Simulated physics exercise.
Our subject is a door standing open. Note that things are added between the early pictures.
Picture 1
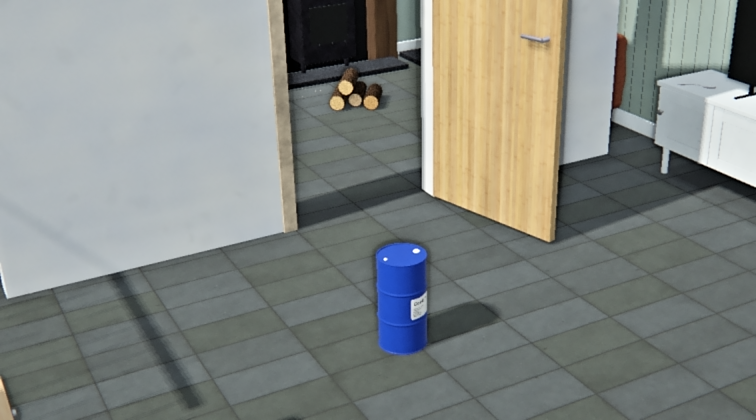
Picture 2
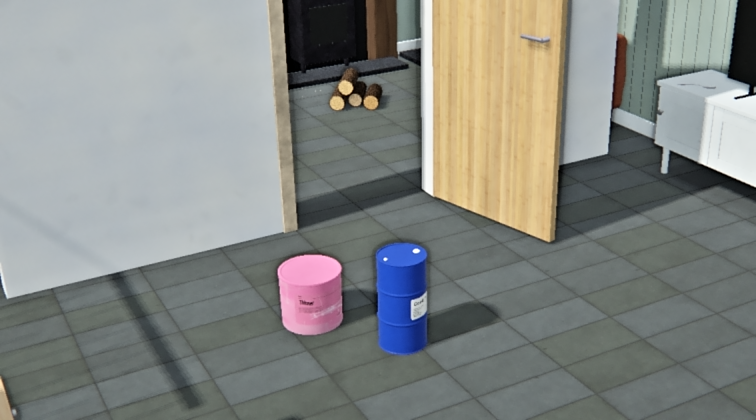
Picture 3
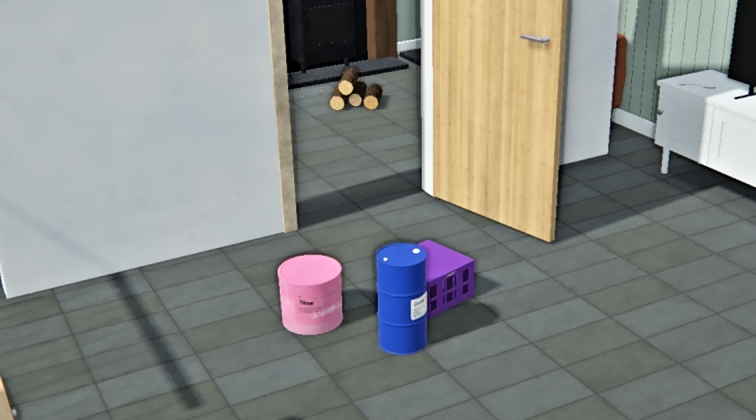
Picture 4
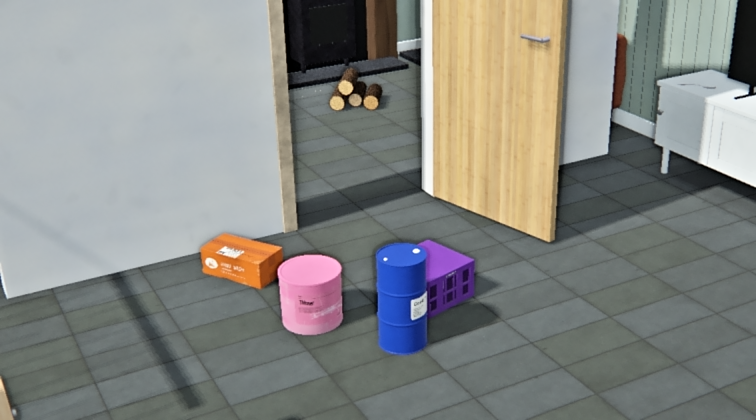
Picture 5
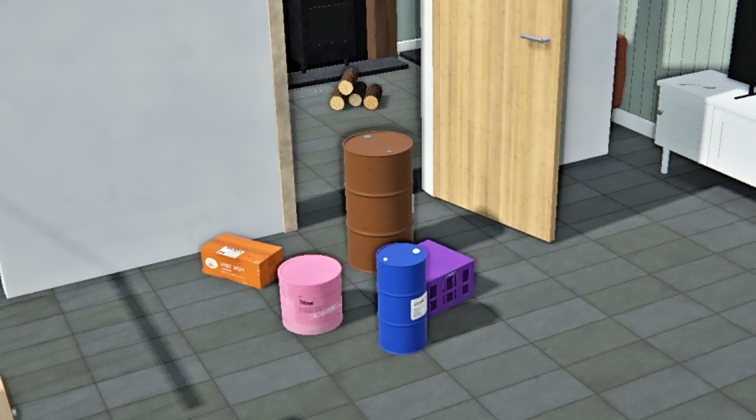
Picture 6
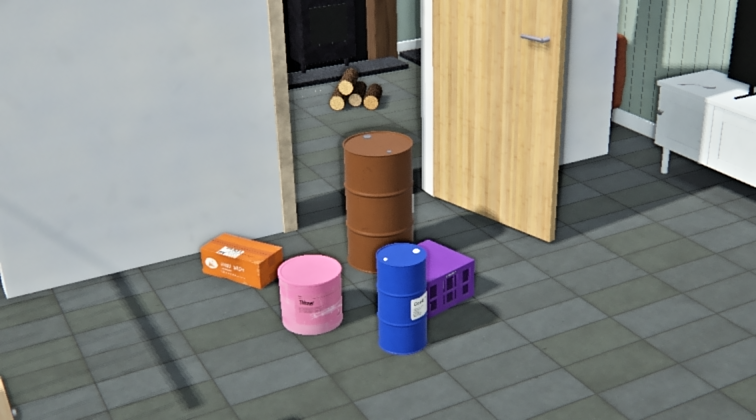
The clip shows a wide-open door that stays still while a pink pail, a purple crate, an orange parcel and a brown drum appear one after another around a blue canister on the tiled floor.
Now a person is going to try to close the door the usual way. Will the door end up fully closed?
The door gets held open.
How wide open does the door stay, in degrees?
It stays open at around 50°.
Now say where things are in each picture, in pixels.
The first frame shows door wide open and still.
The second frame shows door wide open and still.
The third frame shows door wide open and still; pink pail (311, 295); blue canister (402, 299).
The fourth frame shows door wide open and still; orange parcel (242, 260); purple crate (427, 278).
The fifth frame shows door wide open and still; pink pail (311, 295); blue canister (402, 299).
The sixth frame shows door wide open and still; brown drum (379, 202); orange parcel (242, 260).
Then, 0.50 s past the last view, door 96° open.
Then, 0.90 s past the last view, door 79° open.
Then, 1.10 s past the last view, door 69° open.
Then, 1.40 s past the last view, door 54° open.
Finally, door 52° open; all 5 still in place. Final places as the last picture's camera would see them, brown drum near (377, 202).
